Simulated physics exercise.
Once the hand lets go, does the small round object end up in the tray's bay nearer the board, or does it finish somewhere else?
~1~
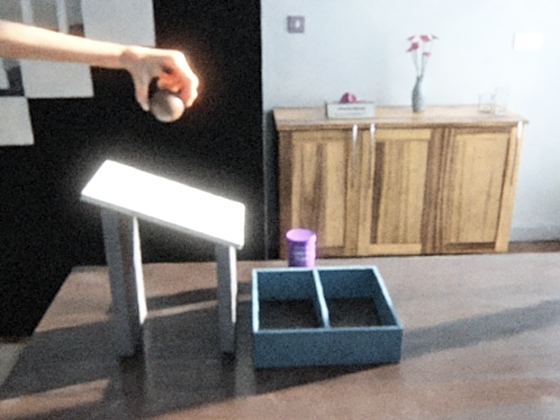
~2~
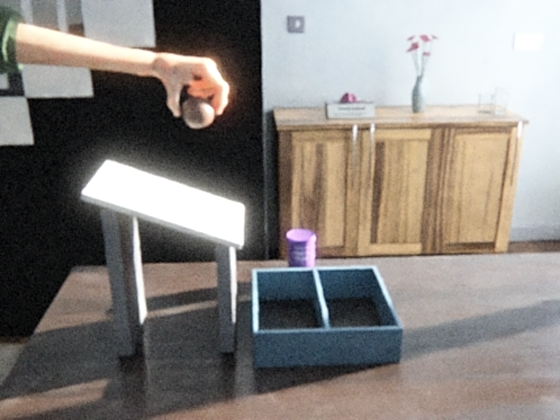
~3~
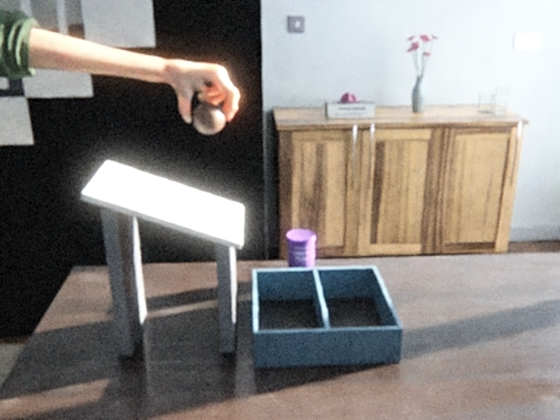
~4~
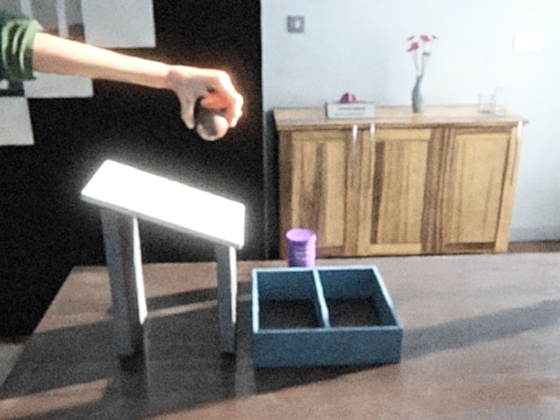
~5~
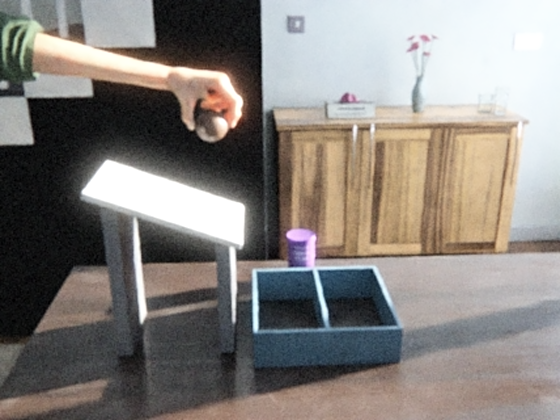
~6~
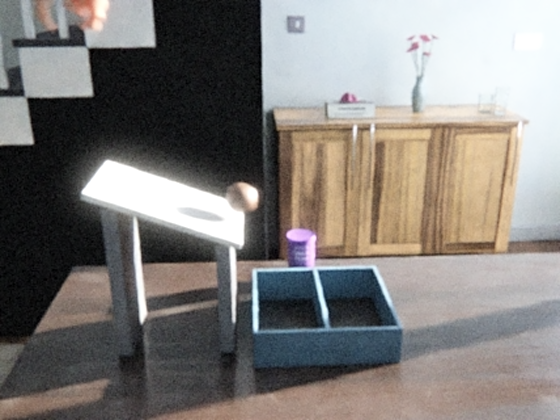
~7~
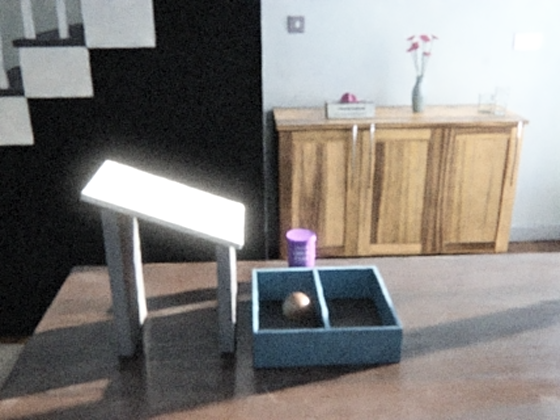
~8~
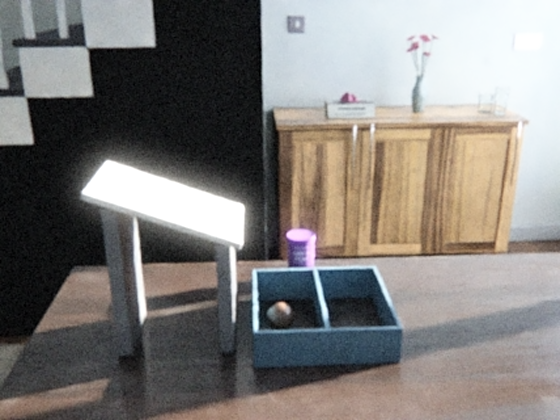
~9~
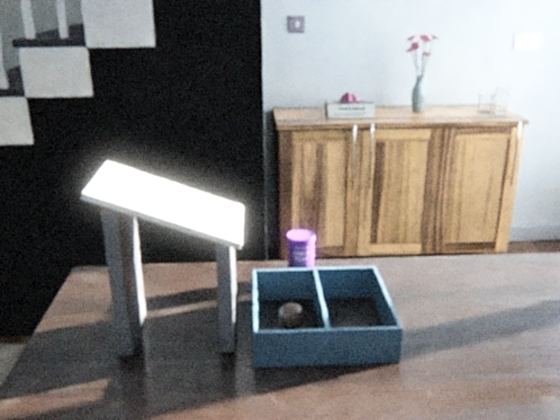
It ends up in the bay nearer the board, on the left side of the blue tray.
